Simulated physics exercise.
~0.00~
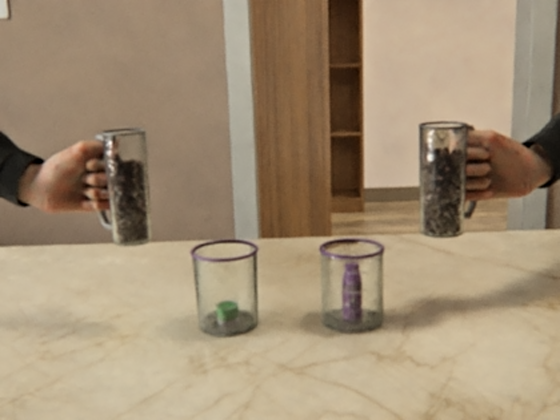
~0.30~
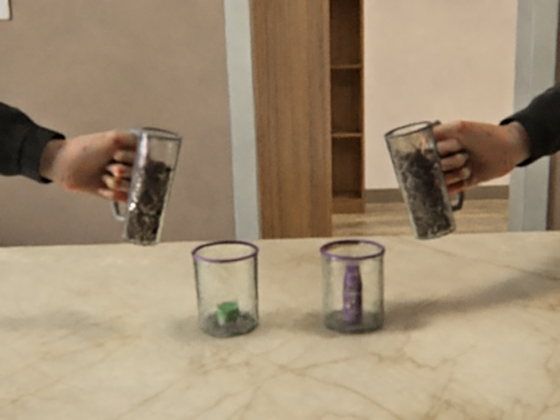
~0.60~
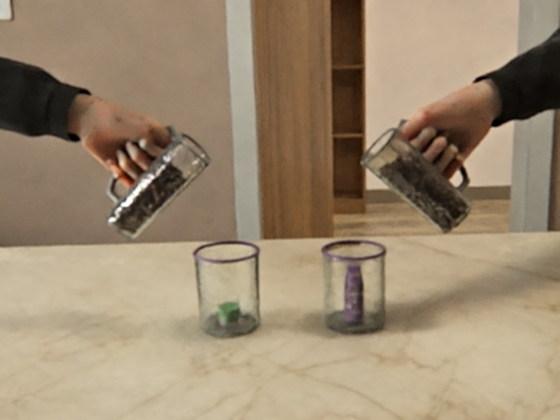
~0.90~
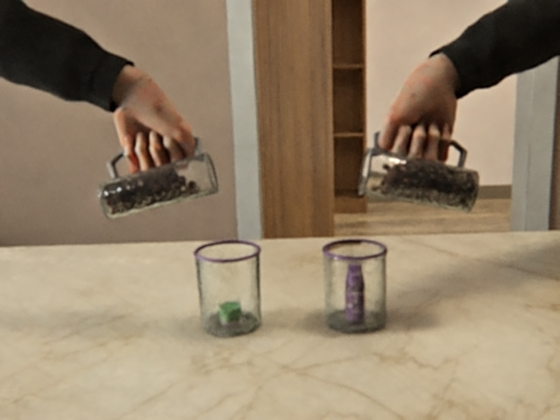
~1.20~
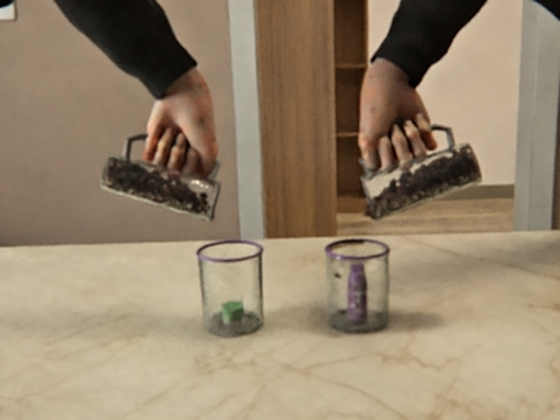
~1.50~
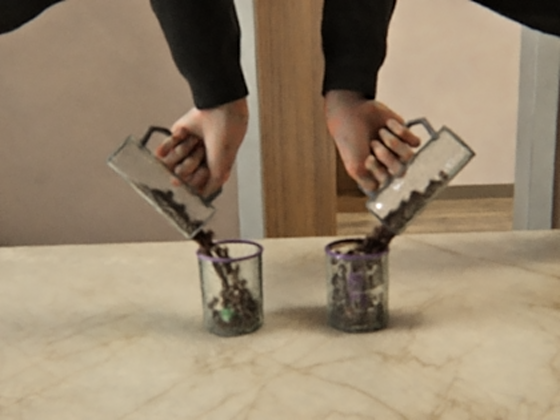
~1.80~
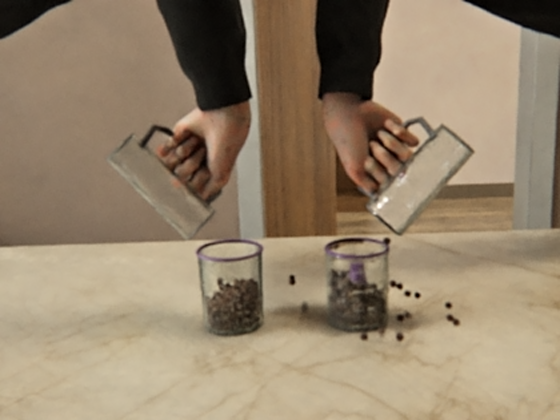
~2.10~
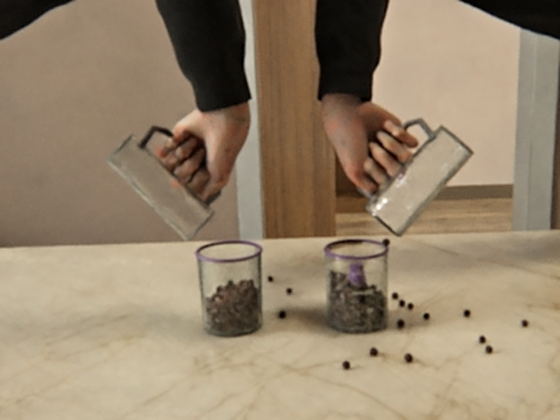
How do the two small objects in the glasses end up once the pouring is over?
The green object in the left glass is buried under the dark pieces, while the purple object in the right glass still sticks out above them.
